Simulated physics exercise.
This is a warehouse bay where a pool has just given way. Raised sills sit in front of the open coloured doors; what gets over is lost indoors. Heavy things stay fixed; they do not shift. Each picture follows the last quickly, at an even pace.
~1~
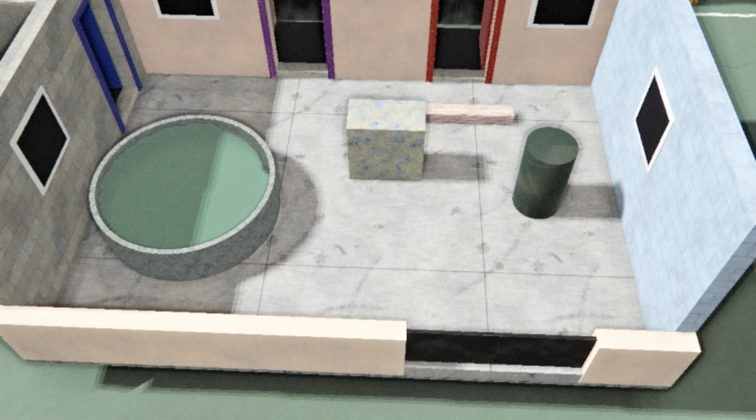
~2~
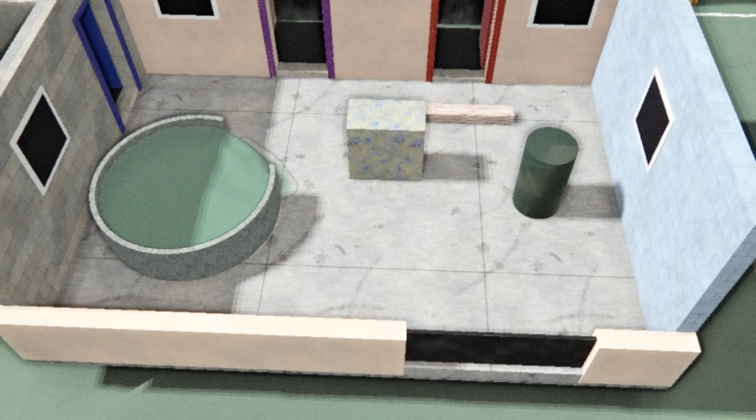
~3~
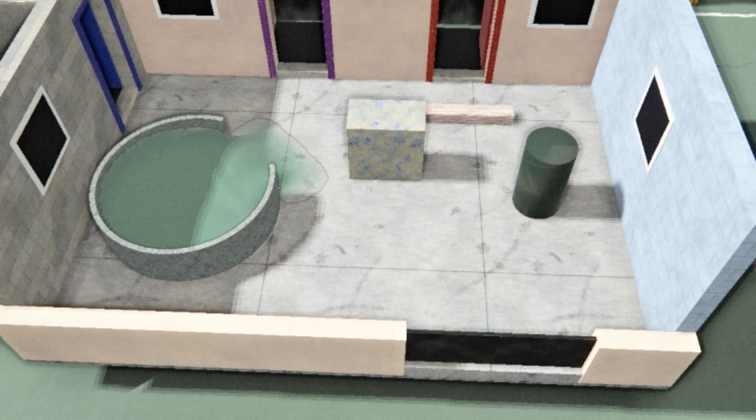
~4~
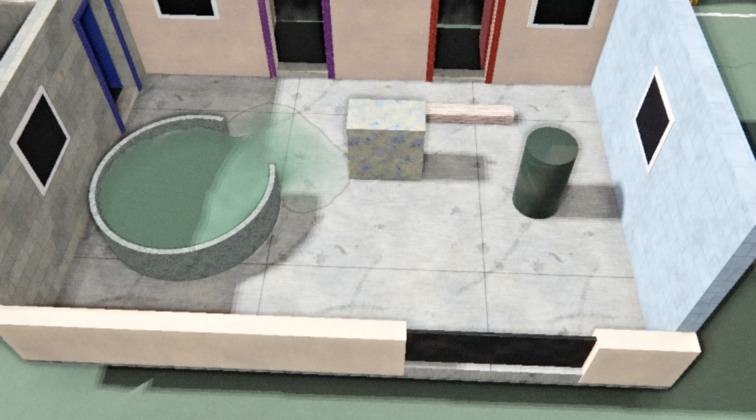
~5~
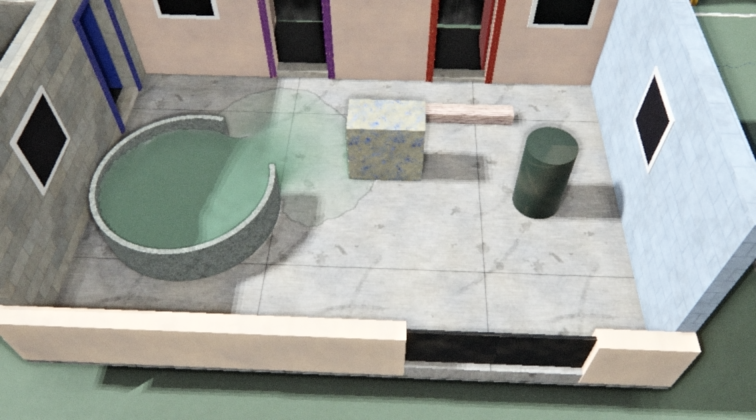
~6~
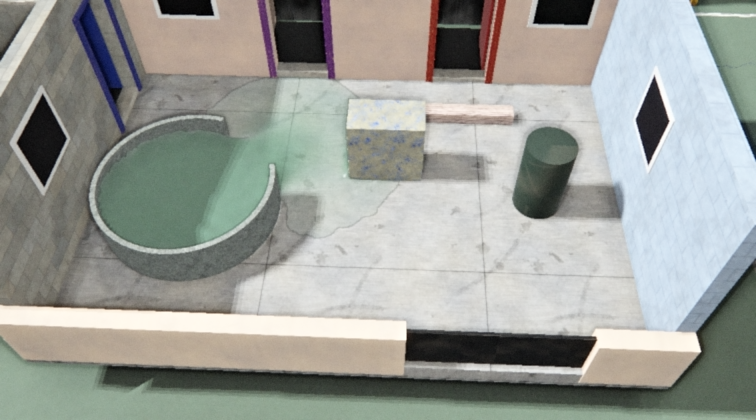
A round pool of green water stood still on a grey floor, then its wall opened on the far right side and water poured out, spreading across the floor and around the speckled block.
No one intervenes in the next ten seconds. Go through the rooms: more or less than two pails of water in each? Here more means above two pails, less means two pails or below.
Purple door: More; blue door: Less; red door: More.
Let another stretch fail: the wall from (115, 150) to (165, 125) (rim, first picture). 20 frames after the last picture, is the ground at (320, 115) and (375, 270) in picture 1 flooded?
Point one reached; point two not reached.
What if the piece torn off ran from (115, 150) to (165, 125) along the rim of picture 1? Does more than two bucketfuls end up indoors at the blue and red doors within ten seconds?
Well, the blue door crosses the threshold, and the red door comes up short.
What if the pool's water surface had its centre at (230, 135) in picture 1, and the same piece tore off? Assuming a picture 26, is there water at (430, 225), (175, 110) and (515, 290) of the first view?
Spared, soaked, spared.
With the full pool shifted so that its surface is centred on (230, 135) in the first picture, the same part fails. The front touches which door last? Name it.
I'd go with the one in blue.
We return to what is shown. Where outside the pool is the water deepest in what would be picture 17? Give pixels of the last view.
Estimated pixel: (361, 88).
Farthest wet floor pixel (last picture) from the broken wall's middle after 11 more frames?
Somewhere near (581, 87).
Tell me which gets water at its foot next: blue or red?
My pick is the one in red.
A moment on, water covers 25 % of the floor; the purple door under two buckets in, the blue door not reached, the red door wet at the sill, nothing in.
Next, water covers 40 % of the floor; the purple door over two buckets in, the blue door not reached, the red door under two buckets in.
Then, water covers 60 % of the floor; the purple door far over two buckets in, the blue door wet at the sill, nothing in, the red door over two buckets in.
Later, water covers 75 % of the floor; the purple door far over two buckets in, the blue door wet at the sill, nothing in, the red door over two buckets in.
In the end, water covers 95 % of the floor; the purple door far over two buckets in, the blue door wet at the sill, nothing in, the red door over two buckets in.
